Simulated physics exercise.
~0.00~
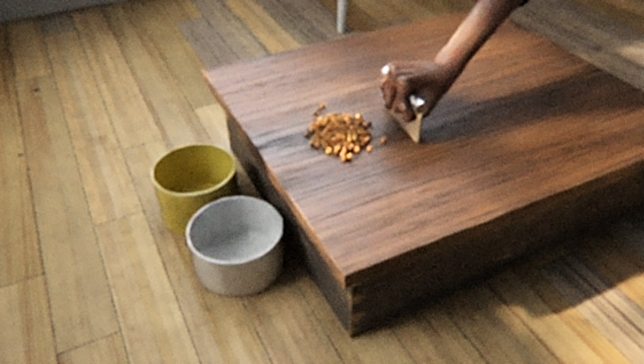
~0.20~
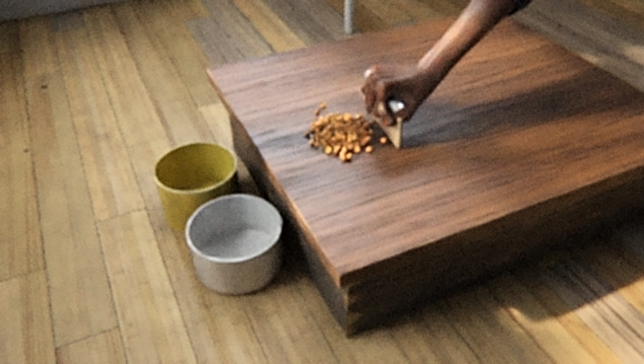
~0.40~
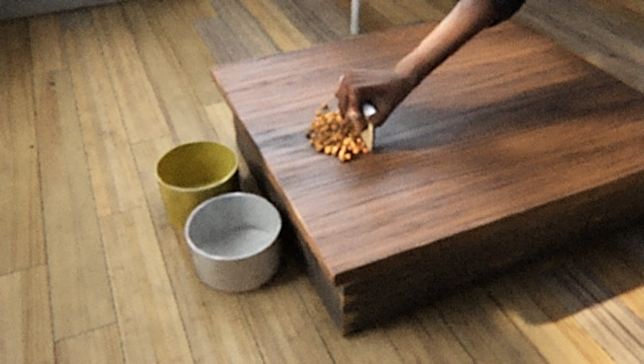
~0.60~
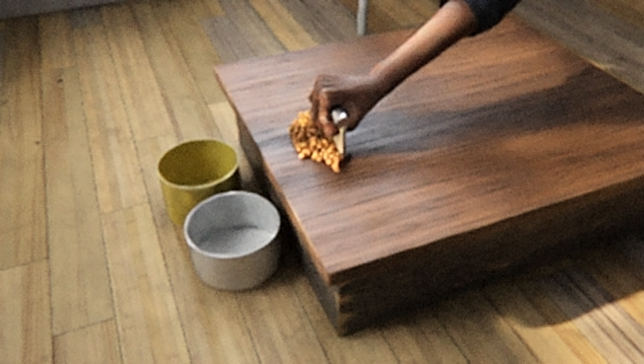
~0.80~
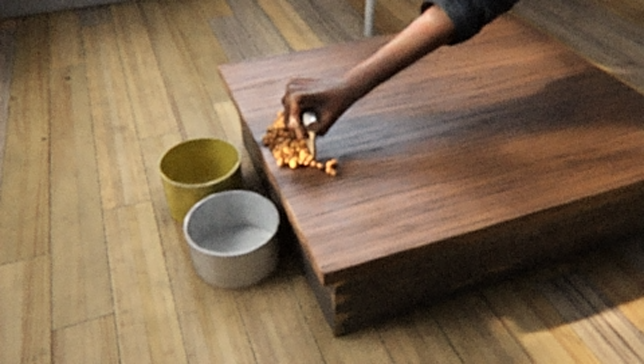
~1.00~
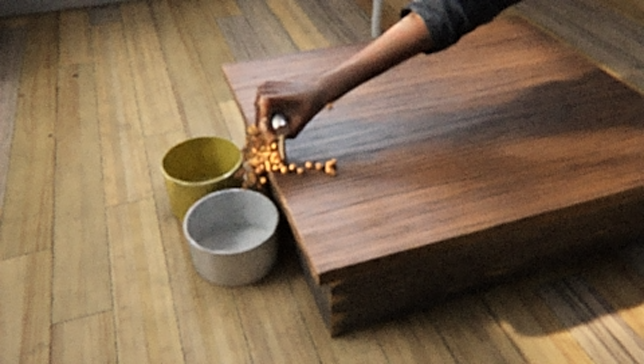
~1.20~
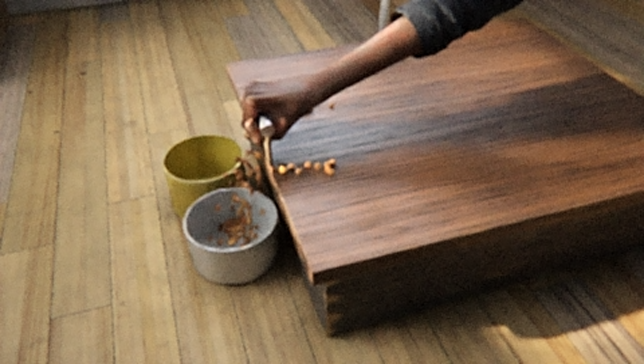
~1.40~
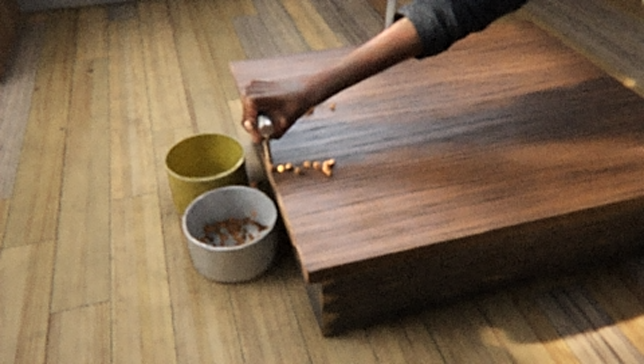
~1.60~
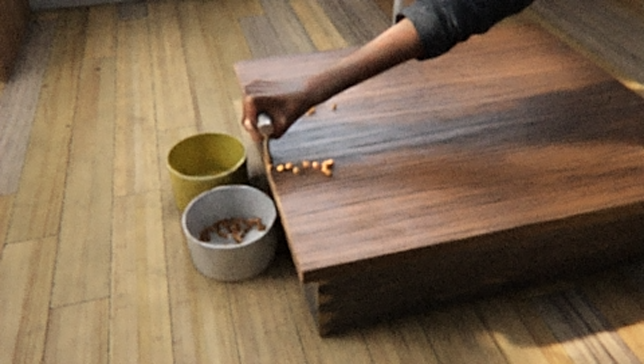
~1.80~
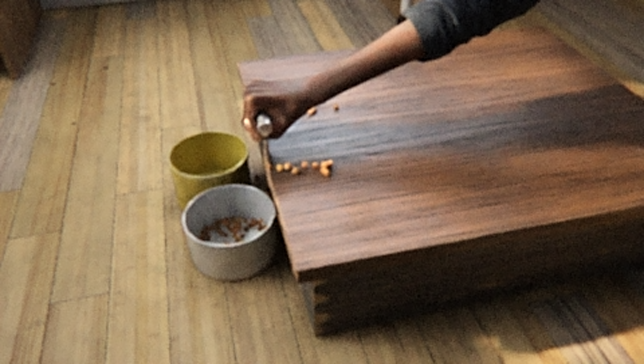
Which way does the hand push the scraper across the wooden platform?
The scraper moves to the left, toward the edge beside the two pots.
